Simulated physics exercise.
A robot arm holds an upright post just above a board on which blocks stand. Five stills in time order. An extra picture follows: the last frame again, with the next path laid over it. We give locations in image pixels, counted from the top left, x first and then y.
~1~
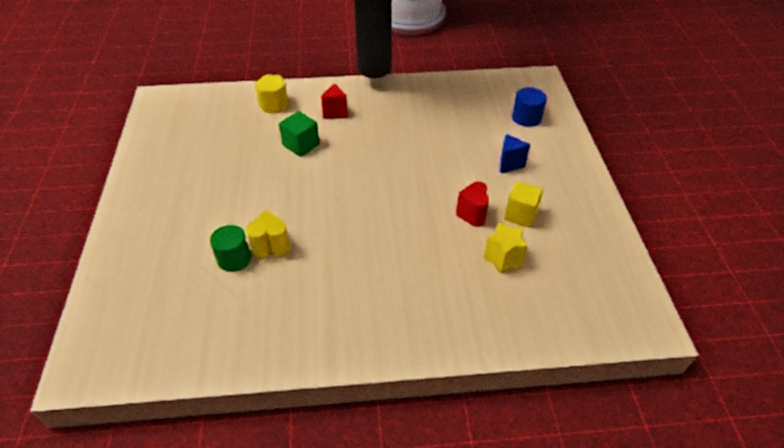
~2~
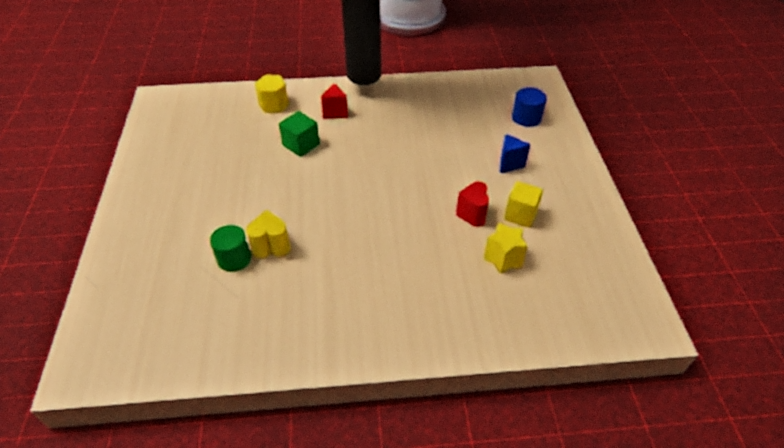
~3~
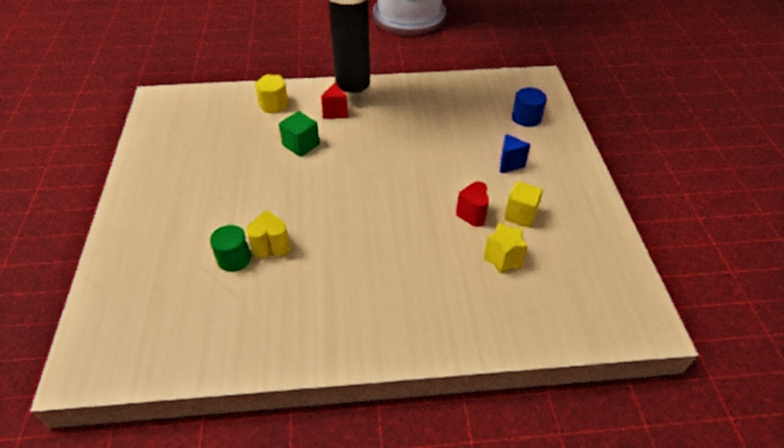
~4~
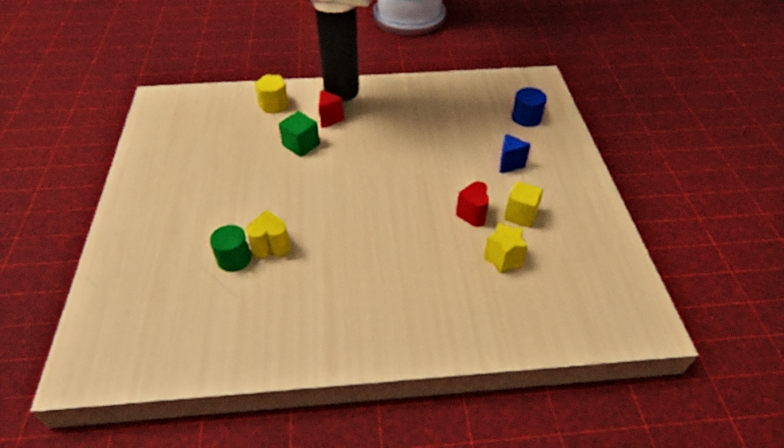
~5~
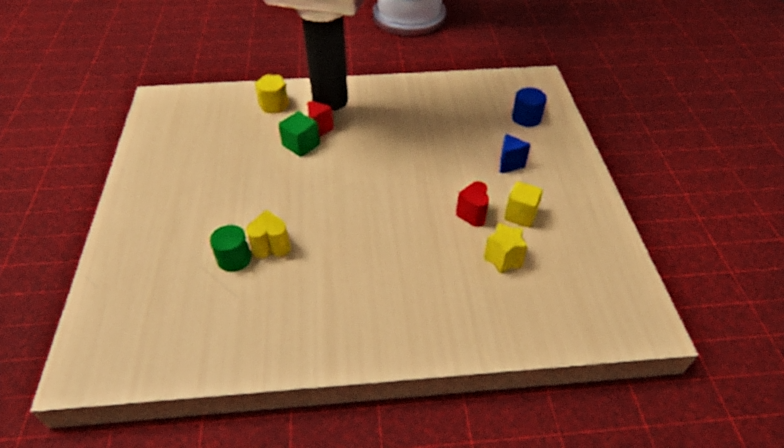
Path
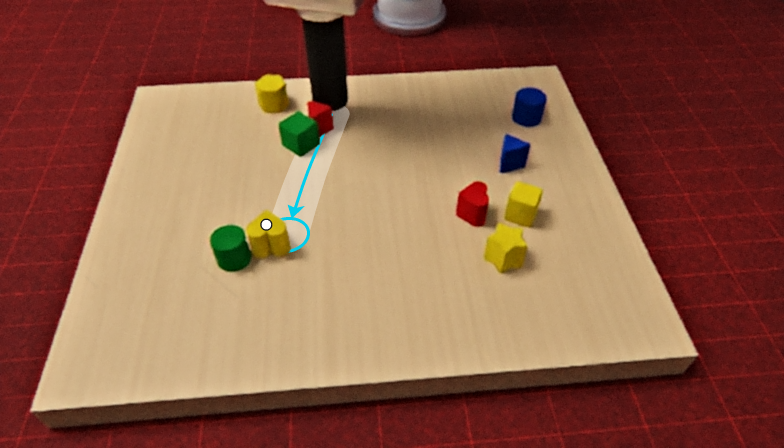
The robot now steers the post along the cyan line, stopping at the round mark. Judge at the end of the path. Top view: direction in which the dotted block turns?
From overhead, anticlockwise.
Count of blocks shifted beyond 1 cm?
There will be three or more blocks that move more than 1 cm.
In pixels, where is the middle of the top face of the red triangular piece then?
The red triangular piece ends near (248, 215).
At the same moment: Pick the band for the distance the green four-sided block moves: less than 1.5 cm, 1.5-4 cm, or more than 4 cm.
It gets moved 1.5 to 4 cm.
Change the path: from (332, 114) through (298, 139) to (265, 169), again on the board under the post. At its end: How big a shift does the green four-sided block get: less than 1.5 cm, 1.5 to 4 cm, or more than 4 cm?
Range: Over 4 cm.
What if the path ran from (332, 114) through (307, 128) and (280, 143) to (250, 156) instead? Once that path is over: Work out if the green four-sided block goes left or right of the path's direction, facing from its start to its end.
Off to the left side.
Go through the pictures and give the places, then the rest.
In the first picture, post tip at (375, 69); block tops, green cylinder at (227, 236); yellow heart at (266, 225); green four-sided block at (298, 122); red triangular piece at (334, 91).
In the second picture, post at (364, 76); blocks unchanged.
In the third picture, post at (353, 83); blocks unchanged.
In the fourth picture, post at (342, 91); red triangular piece at (327, 97).
In the fifth picture, post at (330, 100); green cylinder at (227, 236); yellow heart at (266, 225); green four-sided block at (298, 122); red triangular piece at (317, 107).
Path on the board, from (332, 114) directly to (287, 235); the dot is on the yellow heart.
The first path, step by step. One third of the way, post at (315, 135); green four-sided block at (275, 137), turned 55° clockwise; red triangular piece at (297, 144), turned 20° clockwise.
Two thirds of the way, post at (299, 175); green four-sided block at (274, 138), turned 60° clockwise; red triangular piece at (276, 185), turned 25° clockwise.
At the end, post at (284, 221); green cylinder in place; yellow heart at (257, 238), turned 30° anticlockwise; green four-sided block at (274, 138), turned 60° clockwise; red triangular piece at (248, 215), turned 65° clockwise.
